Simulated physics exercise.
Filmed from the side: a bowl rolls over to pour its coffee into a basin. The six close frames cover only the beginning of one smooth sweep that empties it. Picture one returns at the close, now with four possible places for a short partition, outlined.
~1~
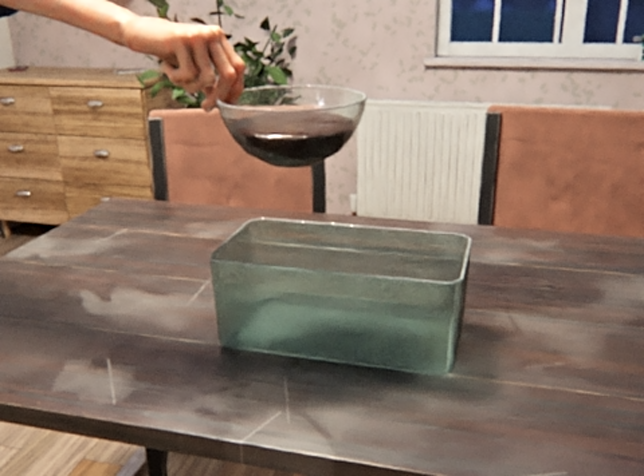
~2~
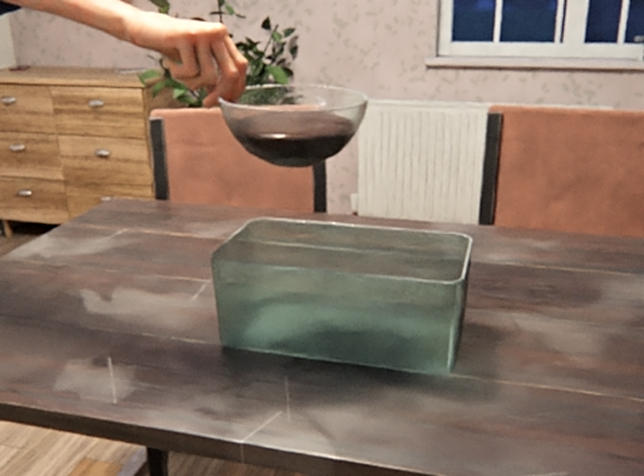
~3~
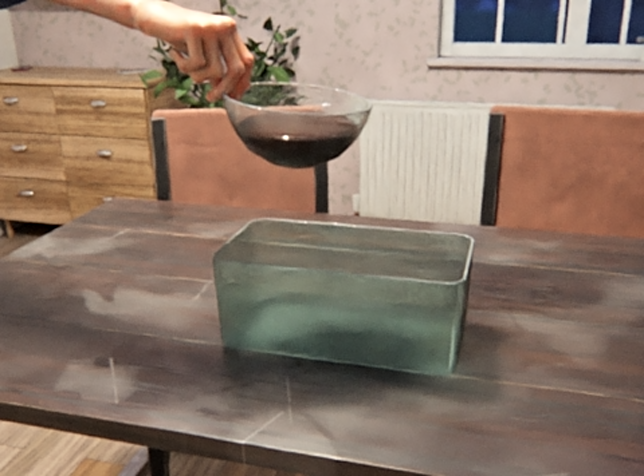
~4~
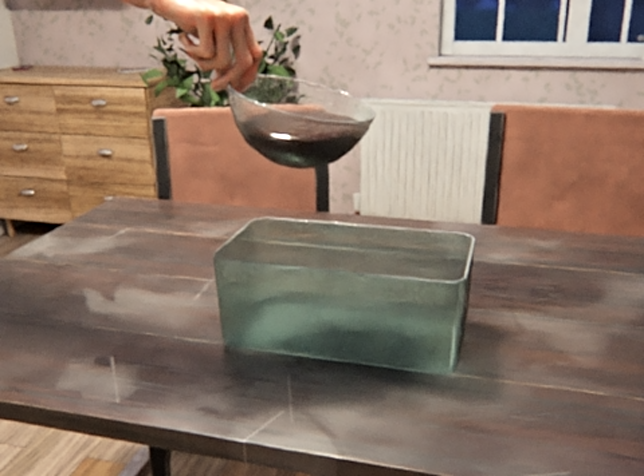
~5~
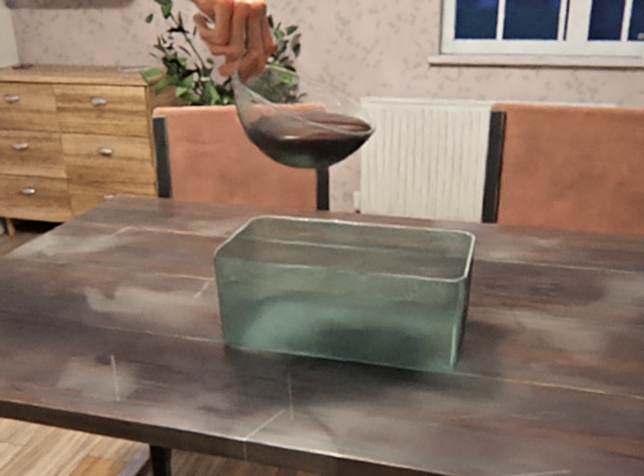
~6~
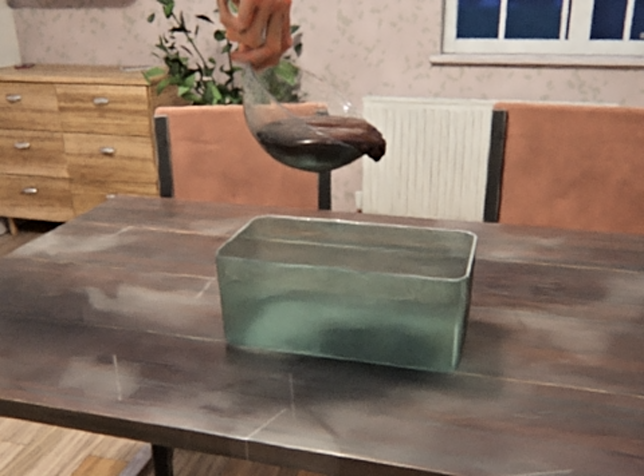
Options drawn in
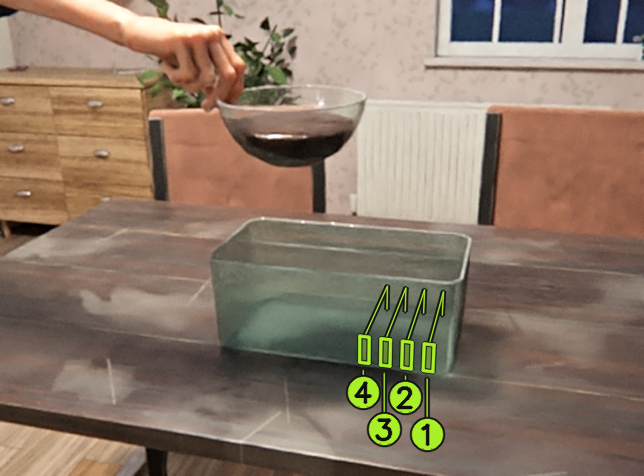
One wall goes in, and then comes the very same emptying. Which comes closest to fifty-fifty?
The answer is position 3.
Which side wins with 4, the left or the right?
More ends on the right.
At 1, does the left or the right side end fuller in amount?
More ends on the left.
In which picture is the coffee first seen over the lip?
In picture 6.
In lime, 1 at (427, 378); 2 at (405, 375); 3 at (384, 372); 4 at (363, 370).
For position 1, about 94 % ends left of the wall and 6 % right of it.
For position 2, about 77 % ends left of the wall and 22 % right of it.
For position 3, about 45 % ends left of the wall and 54 % right of it.
For position 4, about 23 % ends left of the wall and 76 % right of it.
